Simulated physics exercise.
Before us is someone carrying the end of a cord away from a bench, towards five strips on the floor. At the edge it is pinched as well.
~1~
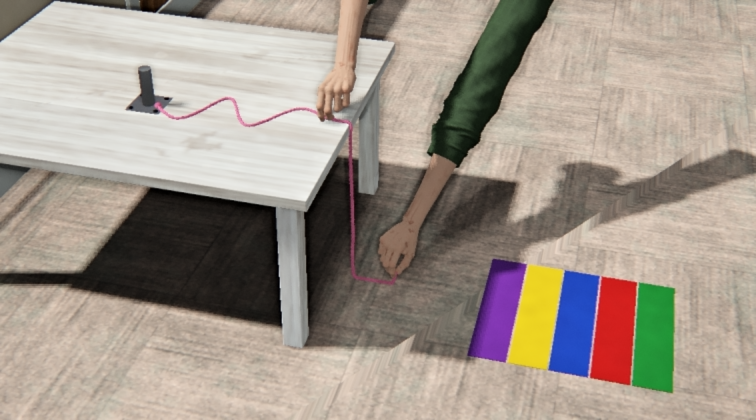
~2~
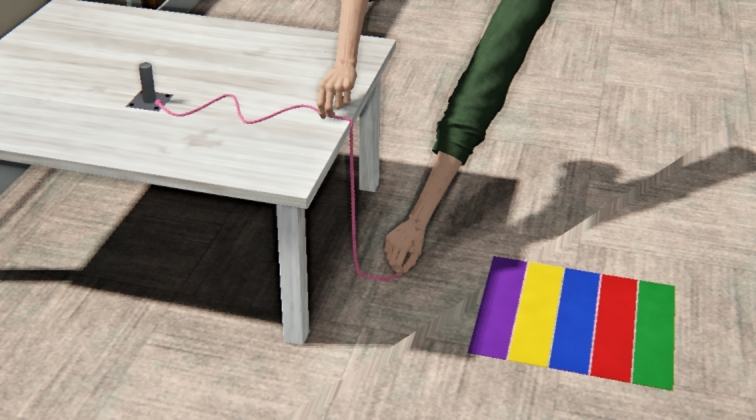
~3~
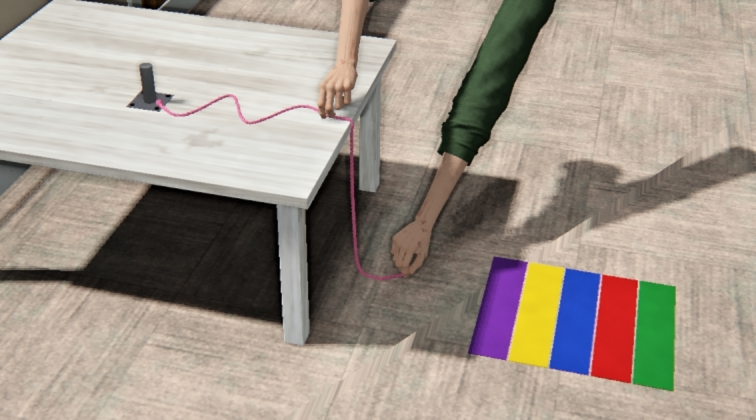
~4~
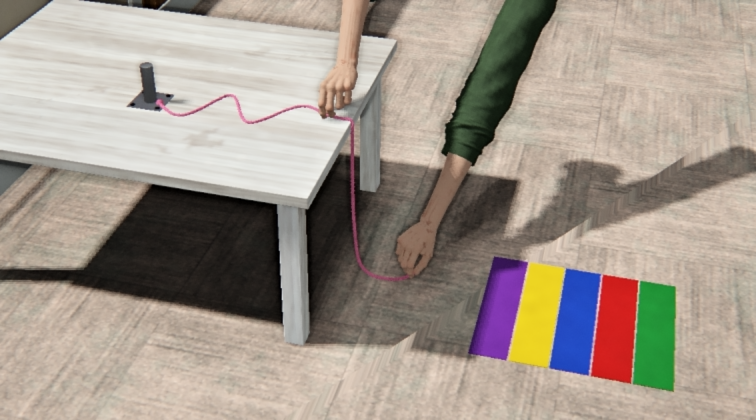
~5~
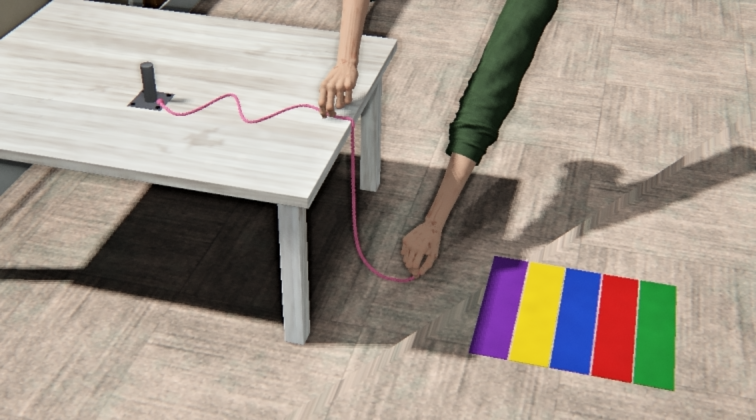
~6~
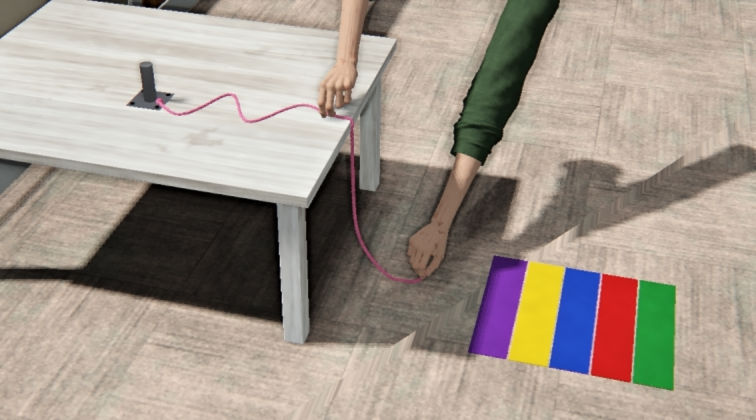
Beside a pale wooden table, one hand pinching a pink cord at the edge while another draws its end slightly right.
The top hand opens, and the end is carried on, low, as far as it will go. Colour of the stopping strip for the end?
Red.
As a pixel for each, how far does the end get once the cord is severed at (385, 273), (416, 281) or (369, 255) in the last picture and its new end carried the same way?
Try by try: (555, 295), (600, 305) and (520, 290).
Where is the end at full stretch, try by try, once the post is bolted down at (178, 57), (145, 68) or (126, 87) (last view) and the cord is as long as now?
Taking the tries in turn, you get (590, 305), (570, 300) and (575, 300).
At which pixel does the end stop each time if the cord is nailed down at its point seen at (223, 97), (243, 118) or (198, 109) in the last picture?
Going through the tries, I'd expect close to (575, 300), (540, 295) and lastly (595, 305).
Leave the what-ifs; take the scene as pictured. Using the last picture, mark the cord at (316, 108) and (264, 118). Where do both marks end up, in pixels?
Point one to (387, 148), point two to (334, 119).
Soon after, end near (544, 295); over yellow.
After that, end near (590, 303); over blue.
At the stop, end near (616, 308); over red. It gets as far as the red strip.
